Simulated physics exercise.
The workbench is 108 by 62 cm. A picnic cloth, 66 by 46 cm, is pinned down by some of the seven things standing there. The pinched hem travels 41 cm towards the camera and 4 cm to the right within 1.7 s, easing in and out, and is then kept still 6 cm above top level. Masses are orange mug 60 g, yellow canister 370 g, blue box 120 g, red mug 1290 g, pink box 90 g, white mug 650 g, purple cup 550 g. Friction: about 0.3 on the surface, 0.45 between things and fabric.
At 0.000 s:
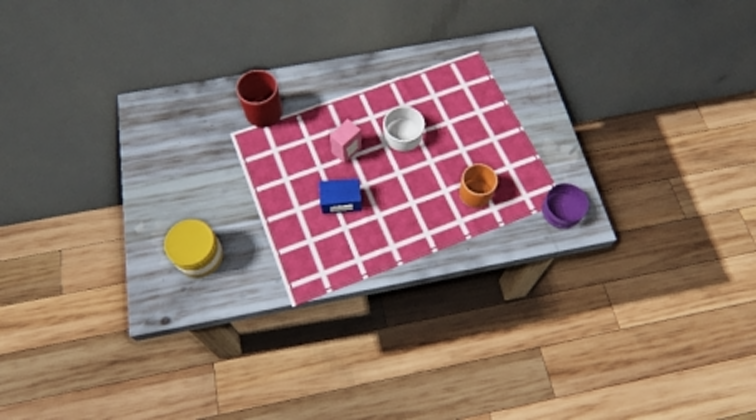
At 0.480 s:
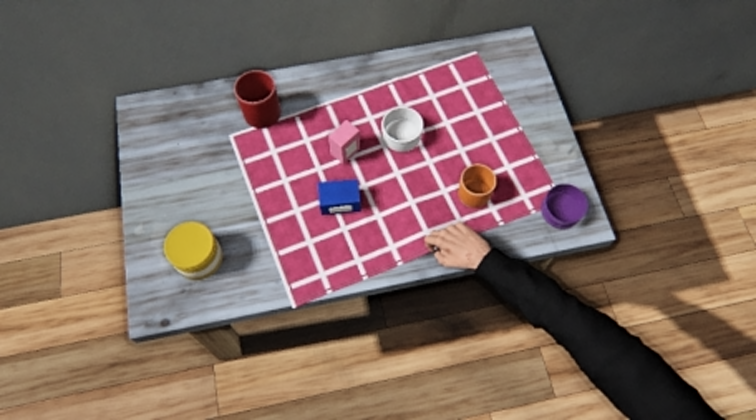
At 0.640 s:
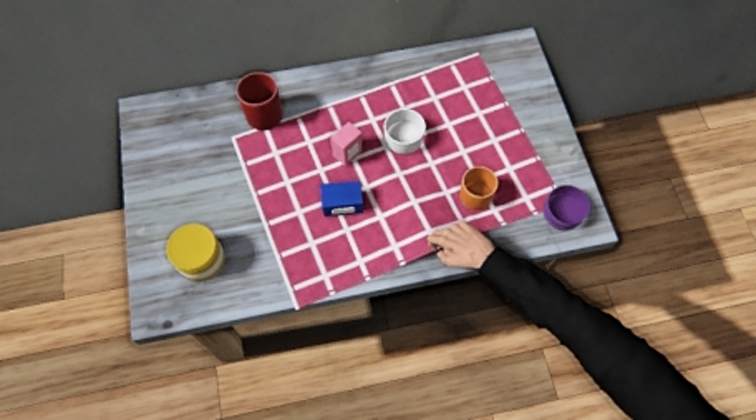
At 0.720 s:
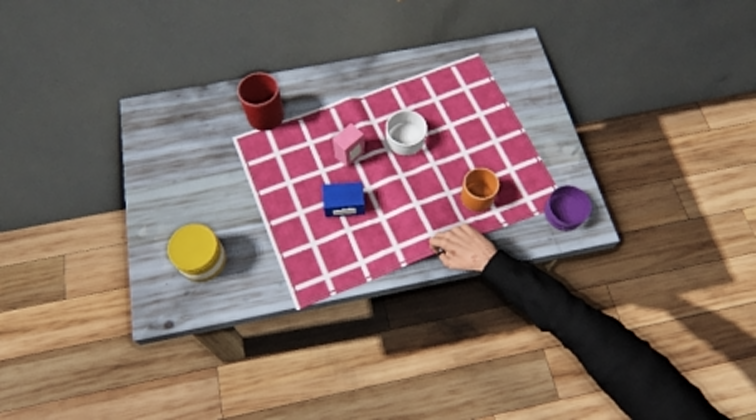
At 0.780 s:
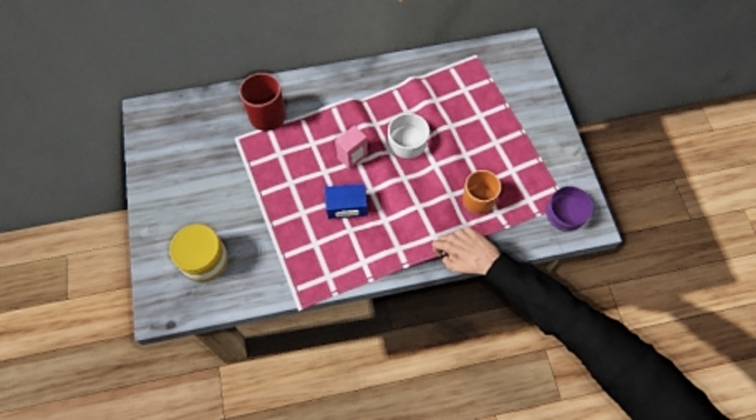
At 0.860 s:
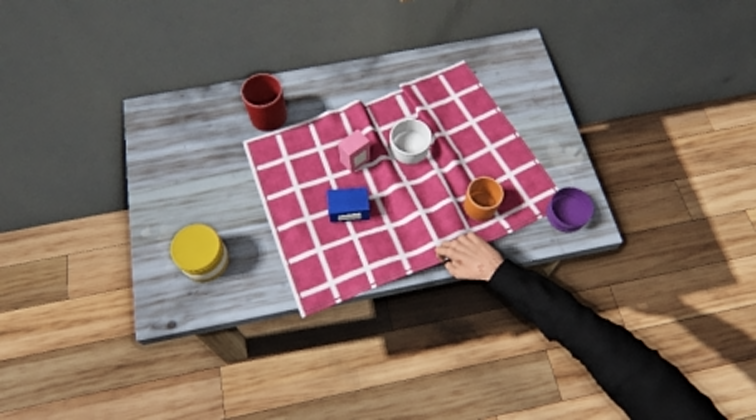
A black-sleeved arm reaches in from the lower right over a grey wooden workbench, seen from above at an angle on a plank floor. A red-and-white checked cloth holds a blue box, pink box, white mug and orange mug, with a red mug, yellow canister and purple cup around it. The hand pinches the near hem and drags it slightly nearer and rightward, wrinkling the cloth and shifting the items on it.
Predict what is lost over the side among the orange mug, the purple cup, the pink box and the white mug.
Result: Orange mug falls off, purple cup drops off, pink box drops off, white mug goes over the edge.
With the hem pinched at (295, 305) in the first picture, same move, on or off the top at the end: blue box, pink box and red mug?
Then: Blue box falls off, pink box falls off, red mug remains.
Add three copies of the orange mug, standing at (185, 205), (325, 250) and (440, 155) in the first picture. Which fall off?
In turn: Stays on, drops off, falls off.
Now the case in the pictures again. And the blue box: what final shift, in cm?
Blue box over the edge.
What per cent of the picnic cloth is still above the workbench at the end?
Some 0 per cent of it.
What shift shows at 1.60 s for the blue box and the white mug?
Blue box 25 cm, white mug 30 cm.
By 1.2 s, 85 % of the picnic cloth is still over the top; white mug 13 cm off its start, pink box 12 cm off its start, orange mug 12 cm off its start.
By 1.6 s, 60 % of the picnic cloth is still over the top; white mug 28 cm off its start, pink box 26 cm off its start, orange mug 25 cm off its start.
By 2.0 s, 15 % of the picnic cloth is still over the top; pink box on its side, 47 cm off its start at (424, 341), white mug 42 cm off its start at (455, 306), orange mug over the edge.
By 2.3 s, 0 % of the picnic cloth is still over the top; pink box over the edge, orange mug over the edge, white mug over the edge.
By 3.9 s, 0 % of the picnic cloth is still over the top; pink box over the edge, orange mug over the edge, white mug over the edge, purple cup over the edge.
